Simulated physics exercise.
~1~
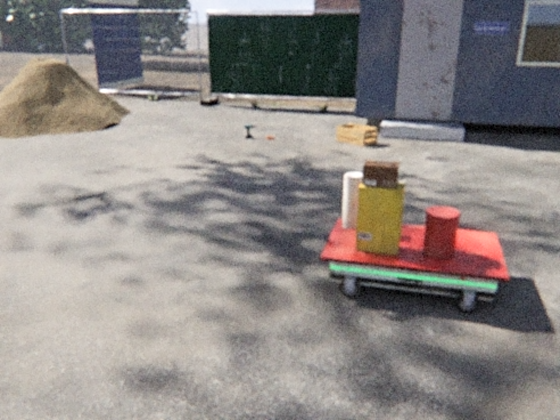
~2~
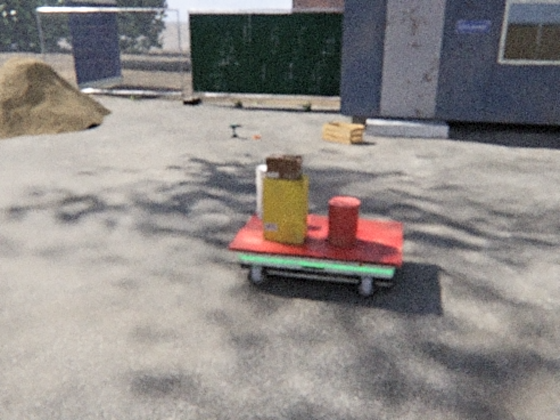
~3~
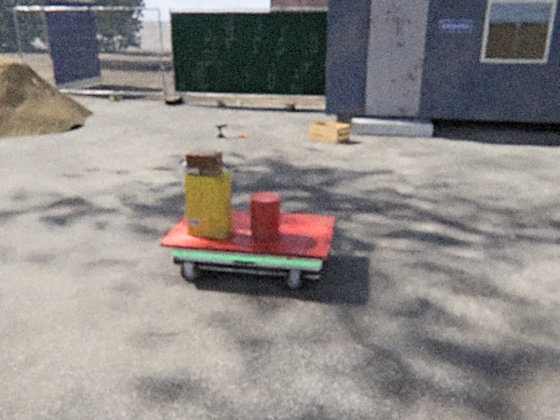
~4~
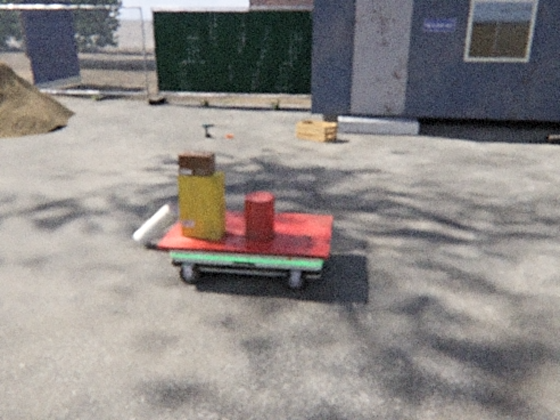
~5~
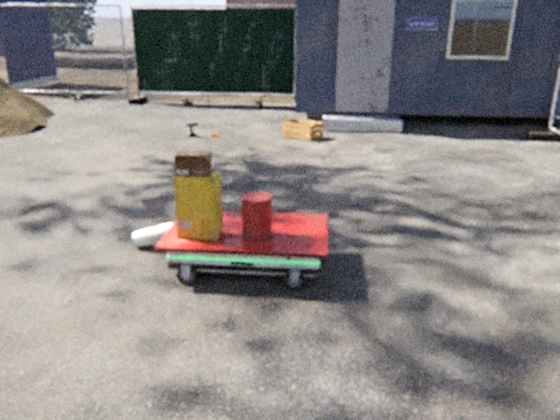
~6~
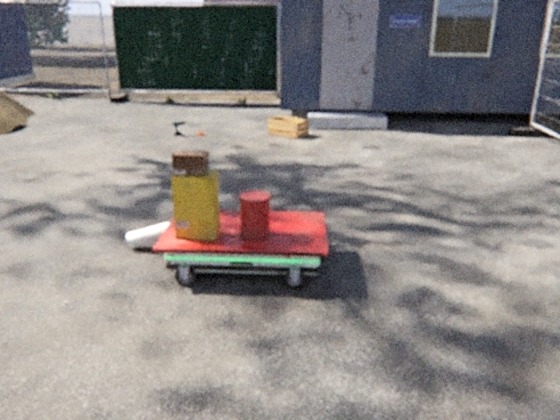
A red cart rolls left and stops, and the white canister tips off its left end.
